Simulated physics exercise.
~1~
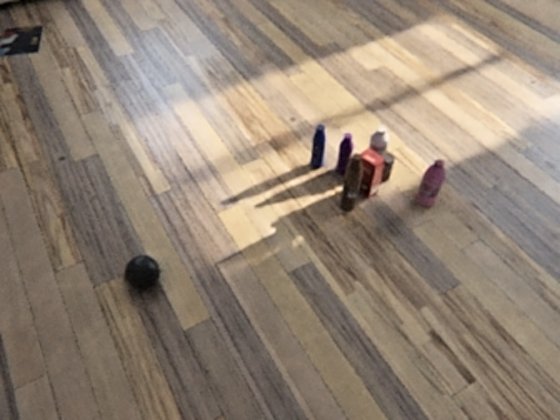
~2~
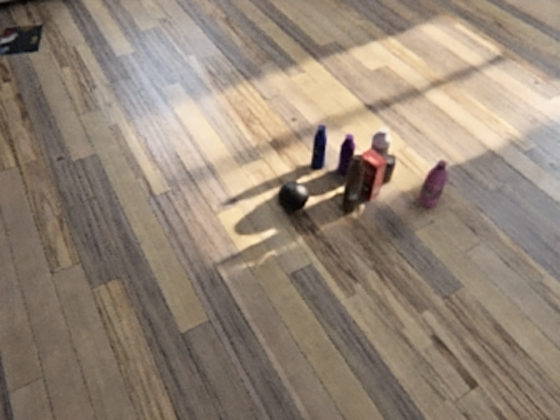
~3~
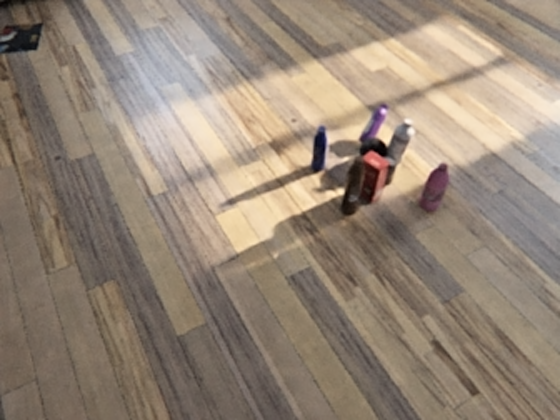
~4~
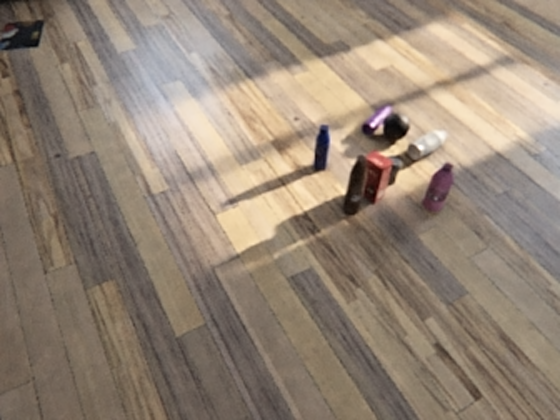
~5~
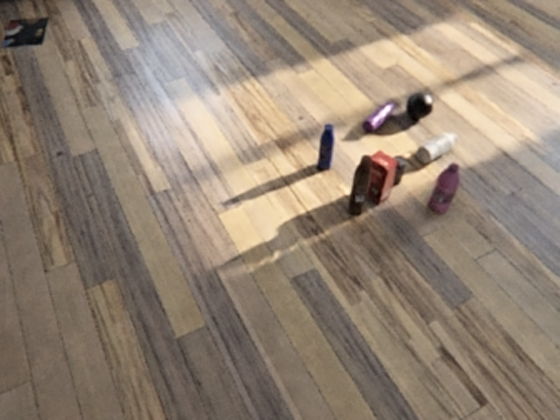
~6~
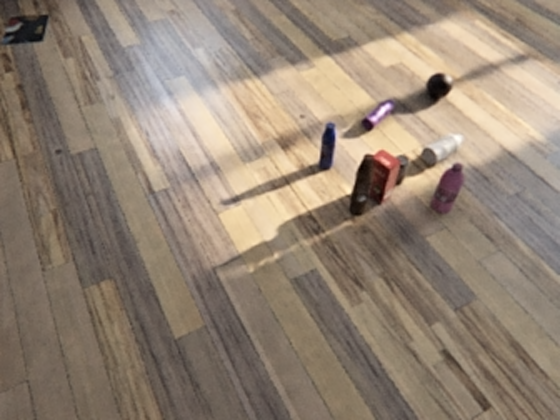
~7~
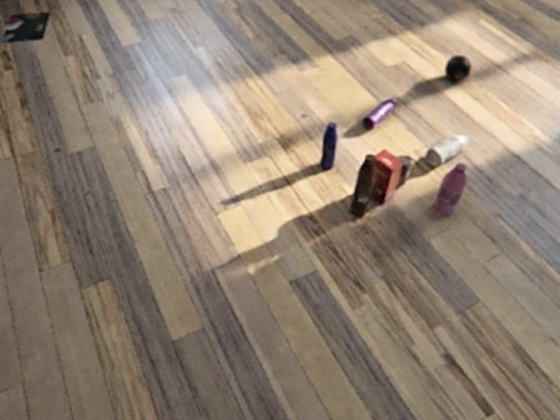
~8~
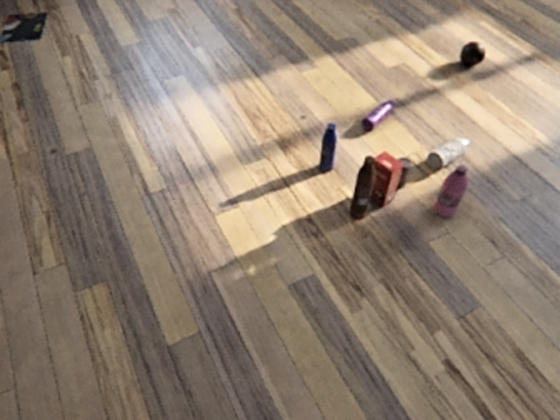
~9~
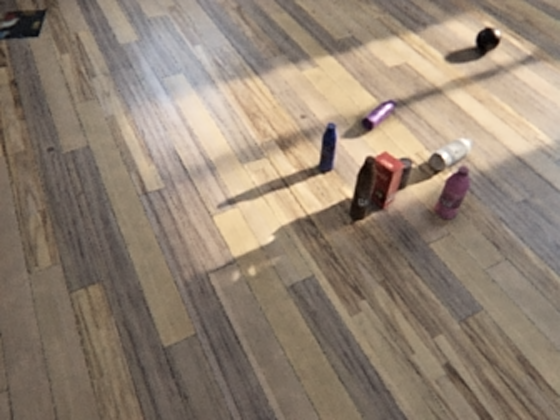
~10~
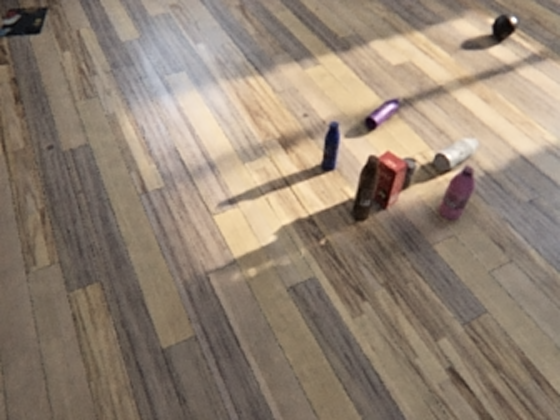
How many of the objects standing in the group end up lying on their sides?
Two of them end up on their sides, the purple bottle and the white bottle.
At the start, a black ball sits to the left on a sunlit plank floor, away from a group of bottles, a red carton and a partly hidden can. The ball rolls right and up toward the group, passing between the blue bottle and the brown bottle. The purple bottle goes over onto its side, while the white bottle leans and then topples to the right. The ball comes out behind them and keeps rolling toward the upper right. By the end it is near the far corner, with the purple and white bottles lying down and the blue, pink and brown bottles and the carton still standing.
